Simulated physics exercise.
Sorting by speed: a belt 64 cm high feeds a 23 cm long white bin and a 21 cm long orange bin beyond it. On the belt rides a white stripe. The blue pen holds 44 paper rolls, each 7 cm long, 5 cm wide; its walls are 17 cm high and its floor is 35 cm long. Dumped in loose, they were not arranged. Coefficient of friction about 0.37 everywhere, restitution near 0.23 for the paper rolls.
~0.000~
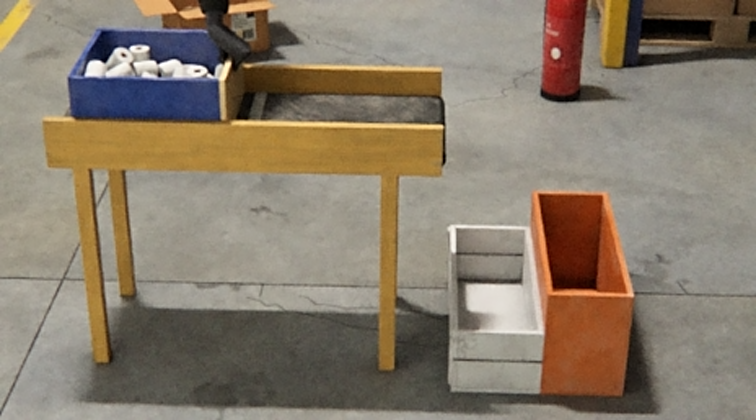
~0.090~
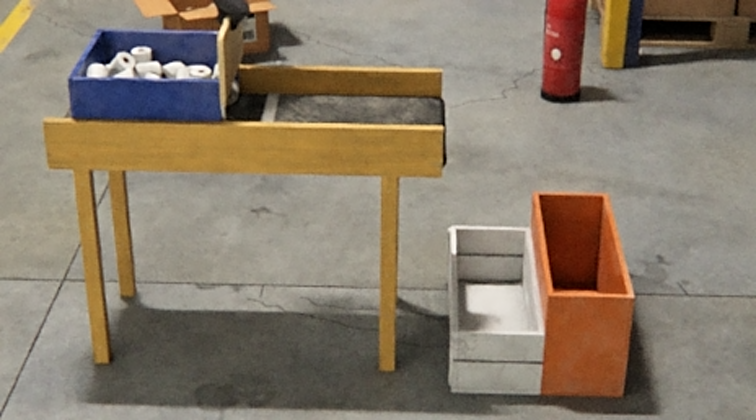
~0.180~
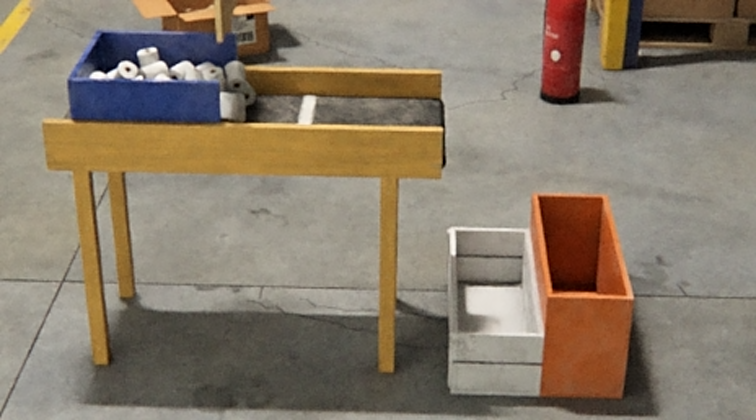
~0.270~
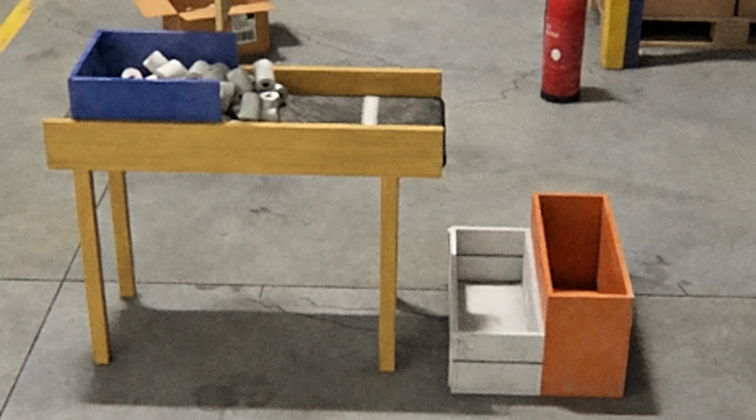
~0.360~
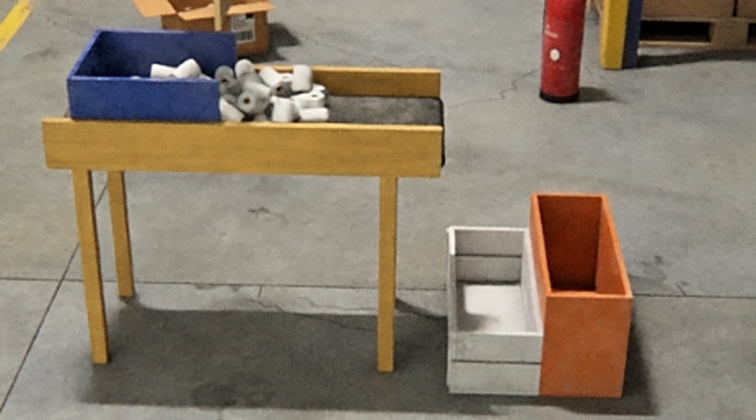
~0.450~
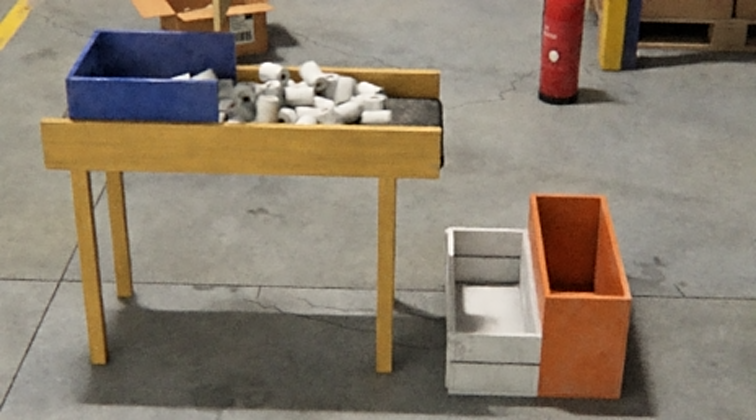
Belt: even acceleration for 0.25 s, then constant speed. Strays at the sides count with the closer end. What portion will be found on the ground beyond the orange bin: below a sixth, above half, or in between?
Looks like in excess of half of them wind up on the ground beyond the orange bin.
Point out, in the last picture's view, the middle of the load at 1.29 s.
Roughly at pixel (724, 327).
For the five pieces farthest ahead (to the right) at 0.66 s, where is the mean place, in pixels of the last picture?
Their centre is around (524, 131).
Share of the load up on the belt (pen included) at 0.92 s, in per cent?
It comes to about 15 per cent.
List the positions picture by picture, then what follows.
In the first picture (we follow the rim corner now nearest the camera), blue pen at (219, 79); white bin at (539, 332); belt has run 0 cm; nothing out yet.
In the second picture, blue pen at (220, 80); belt has run 3 cm.
In the third picture, blue pen at (219, 82); belt has run 13 cm; 1 out, the lowest roll at (243, 92).
In the fourth picture, blue pen at (219, 81); belt has run 29 cm; 10 out, the lowest roll at (241, 114).
In the fifth picture, blue pen at (218, 80); belt has run 47 cm; 20 out.
In the sixth picture, blue pen at (217, 81); white bin at (536, 335); belt has run 66 cm; 29 out.
After 0.66 s, 3 still in the blue pen, 29 on the belt and 12 in the air.
After 0.92 s, 1 in the orange bin, 7 on the belt, 4 on the ground beyond the orange bin and 32 in the air.
After 1.29 s, 7 in the orange bin, 1 on the belt, 24 on the ground beyond the orange bin and 12 in the air.
Final count (at 1.76 s), 1 in the white bin, 9 in the orange bin and 34 on the ground beyond the orange bin. Asked share, 34 of 44, 77 per cent.
